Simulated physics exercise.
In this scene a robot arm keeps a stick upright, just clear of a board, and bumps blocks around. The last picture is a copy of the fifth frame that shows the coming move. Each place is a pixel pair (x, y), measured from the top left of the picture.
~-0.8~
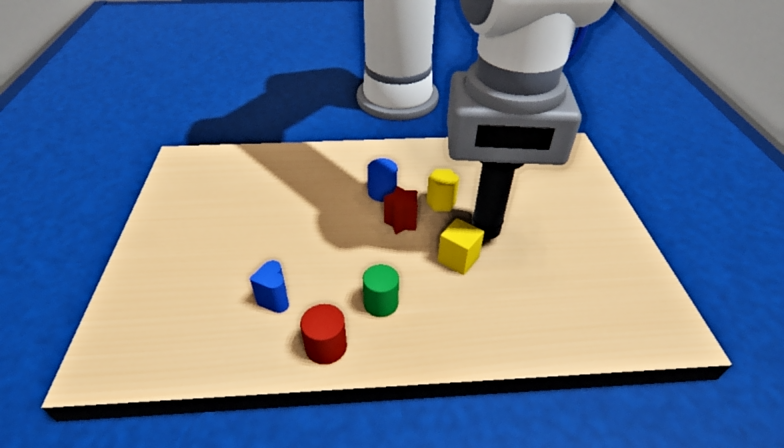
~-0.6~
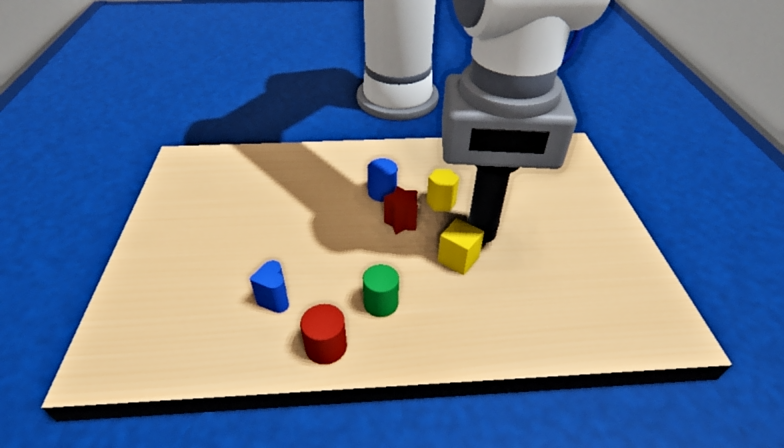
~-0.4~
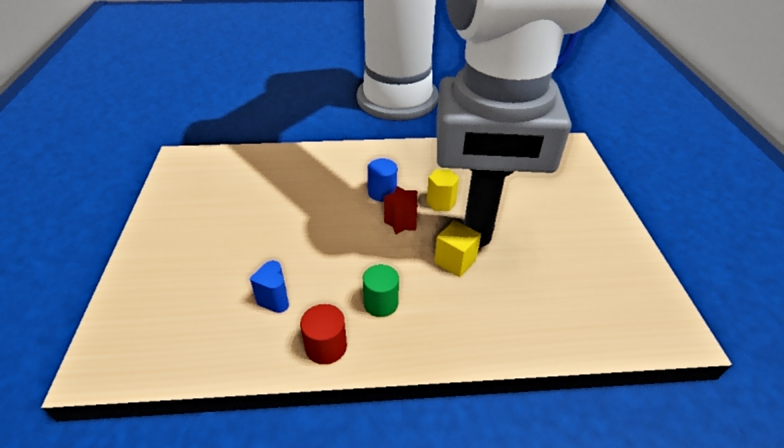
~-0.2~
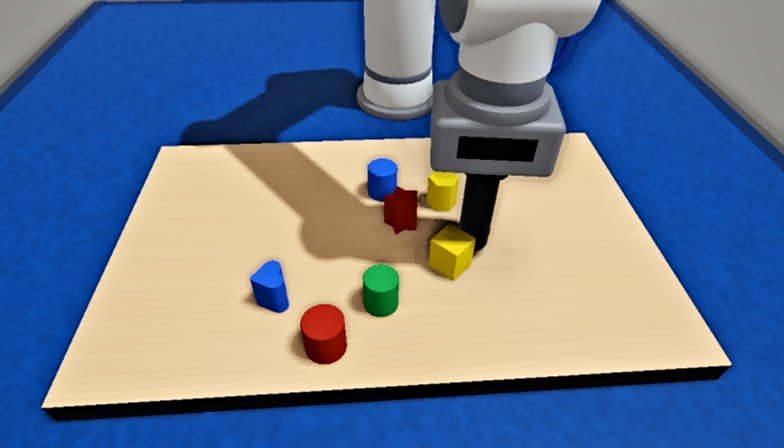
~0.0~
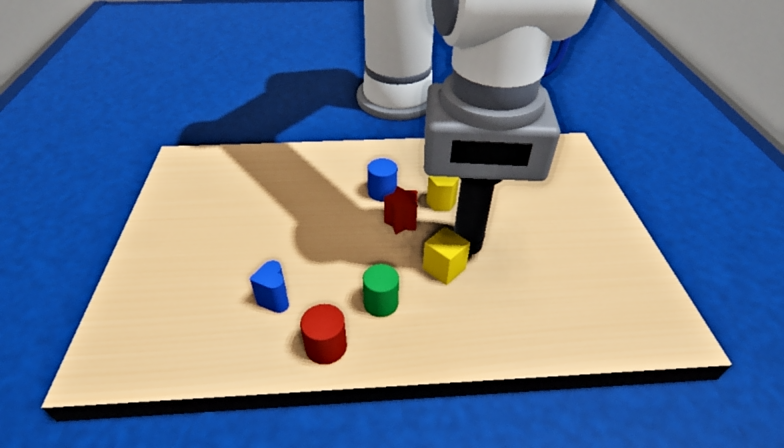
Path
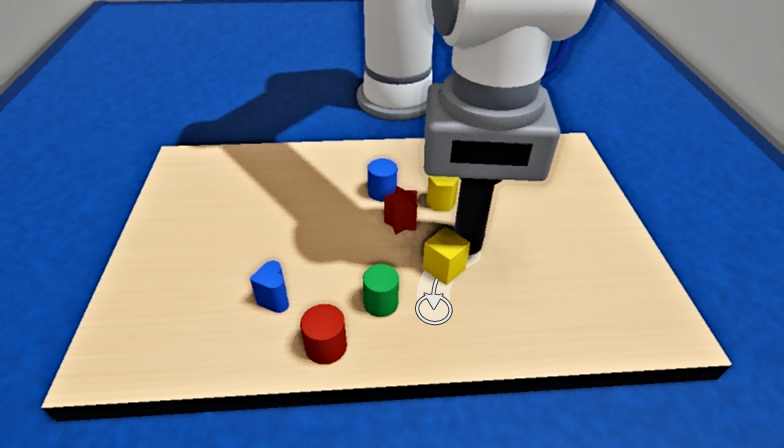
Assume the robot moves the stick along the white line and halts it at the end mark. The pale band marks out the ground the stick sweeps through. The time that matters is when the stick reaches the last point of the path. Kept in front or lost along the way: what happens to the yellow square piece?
I expect it to be beside or behind the stick.
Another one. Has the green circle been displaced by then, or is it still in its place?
Shifted out of place.
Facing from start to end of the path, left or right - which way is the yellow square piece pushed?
Sideways, to the right.
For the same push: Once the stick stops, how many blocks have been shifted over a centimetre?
This push will displace two blocks.
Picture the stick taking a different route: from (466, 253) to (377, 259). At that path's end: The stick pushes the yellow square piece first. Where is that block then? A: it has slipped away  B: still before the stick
A - it has slipped away.
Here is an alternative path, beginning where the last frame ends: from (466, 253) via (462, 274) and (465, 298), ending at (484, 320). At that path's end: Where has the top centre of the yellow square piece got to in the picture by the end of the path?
The point I'd pick in the picture is (431, 258).
Path on the board, from (466, 253) over (446, 266) and (435, 285) to (434, 309).
What follows on the original path. Halfway along, stick at (440, 267); yellow square piece at (415, 263), turned 15° clockwise.
At the end, stick at (435, 301); green circle at (364, 283); red star block in place; yellow square piece at (401, 279), turned 45° clockwise.
